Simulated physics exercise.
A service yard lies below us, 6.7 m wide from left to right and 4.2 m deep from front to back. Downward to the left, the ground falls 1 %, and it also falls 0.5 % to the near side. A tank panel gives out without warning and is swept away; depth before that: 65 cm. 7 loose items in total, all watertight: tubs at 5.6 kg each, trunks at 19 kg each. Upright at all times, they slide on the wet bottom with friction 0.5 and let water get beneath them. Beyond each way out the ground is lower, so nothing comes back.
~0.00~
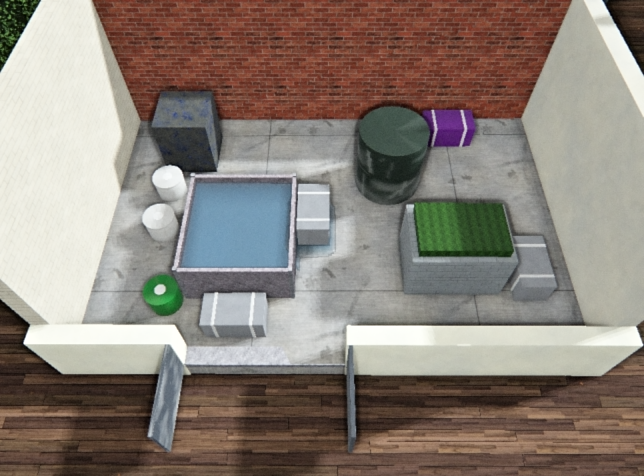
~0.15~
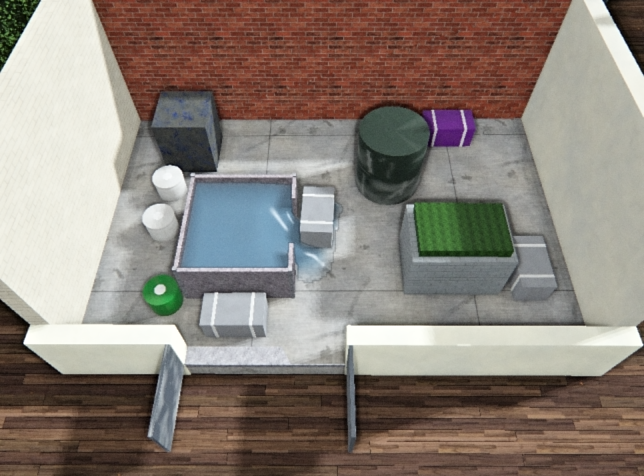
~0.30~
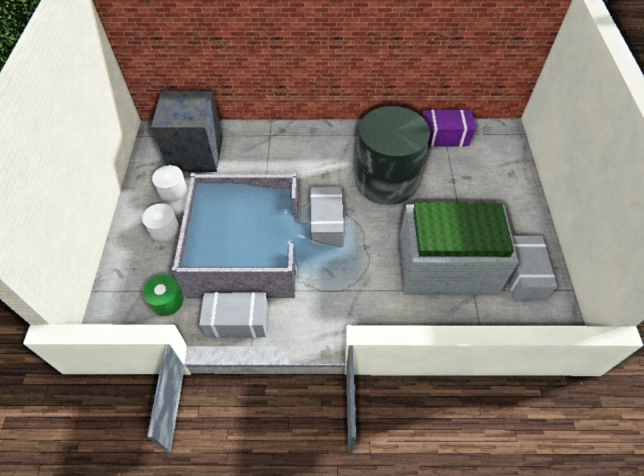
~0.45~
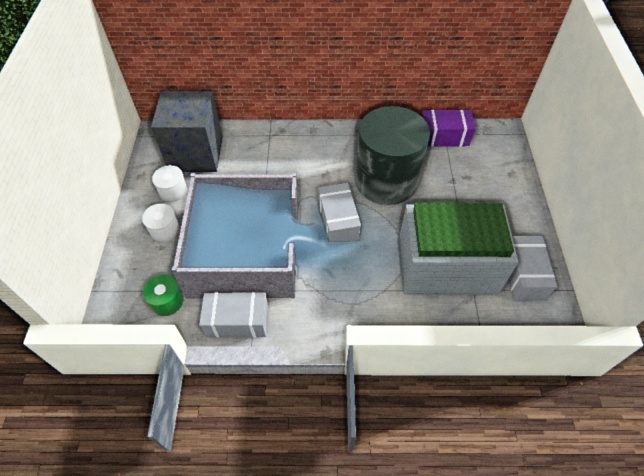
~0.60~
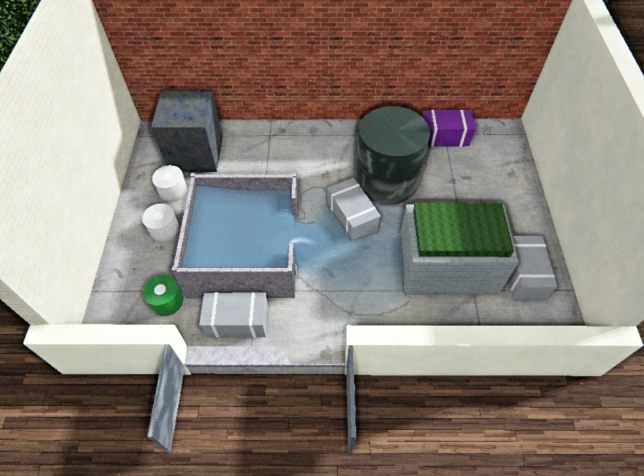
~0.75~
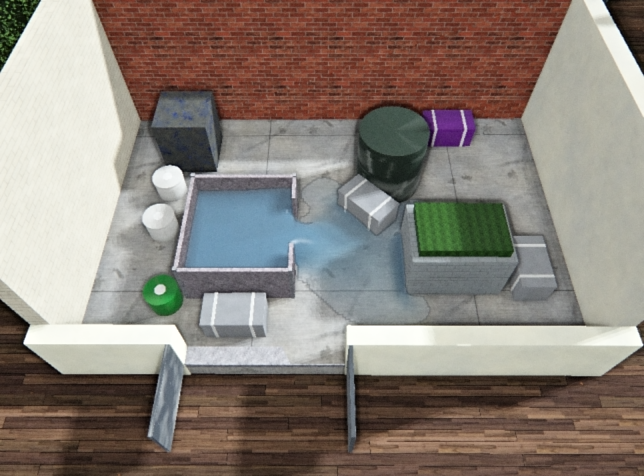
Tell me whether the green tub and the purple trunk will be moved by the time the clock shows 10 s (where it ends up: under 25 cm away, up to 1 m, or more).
Outcome: The green tub is left almost where it stood; the purple trunk is pushed well away.
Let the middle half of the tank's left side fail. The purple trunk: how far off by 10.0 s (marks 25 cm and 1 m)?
If that happened, the purple trunk does not really move.
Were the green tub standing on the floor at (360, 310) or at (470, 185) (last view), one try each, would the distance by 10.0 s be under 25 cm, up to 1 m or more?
At the first spot it winds up far off; at the second it winds up far off.
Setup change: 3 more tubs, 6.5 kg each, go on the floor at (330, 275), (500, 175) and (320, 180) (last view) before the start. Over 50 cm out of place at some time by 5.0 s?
Lab note - in order: Above threshold / above threshold / below threshold.
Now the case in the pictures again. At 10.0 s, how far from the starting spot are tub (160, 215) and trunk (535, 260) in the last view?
The first ends 5 cm from its start, the second 250 cm.
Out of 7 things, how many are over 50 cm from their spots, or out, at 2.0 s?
The number I get is 1.
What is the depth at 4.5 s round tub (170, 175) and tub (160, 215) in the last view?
0 and 0 cm.
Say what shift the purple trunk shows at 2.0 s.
Roughly 0 centimetres by that point.
After 2.0 s the green tub is near (160, 290), 0.0 m from its start, aground; the purple trunk is near (449, 120), 0.0 m from its start, aground; 0 of 7 are out; 0 afloat.
After 4.5 s the green tub is near (160, 290), 0.0 m from its start, aground; the purple trunk is near (447, 120), 0.0 m from its start, aground; 0 of 7 are out; 2 afloat.
After 7.0 s the green tub is near (160, 290), 0.0 m from its start, aground; the purple trunk is near (371, 124), 1.3 m from its start, aground; 0 of 7 are out; 2 afloat.
After 10.0 s the green tub is near (160, 290), 0.0 m from its start, aground; the purple trunk is near (242, 129), 3.4 m from its start, afloat; 0 of 7 are out; 3 afloat.
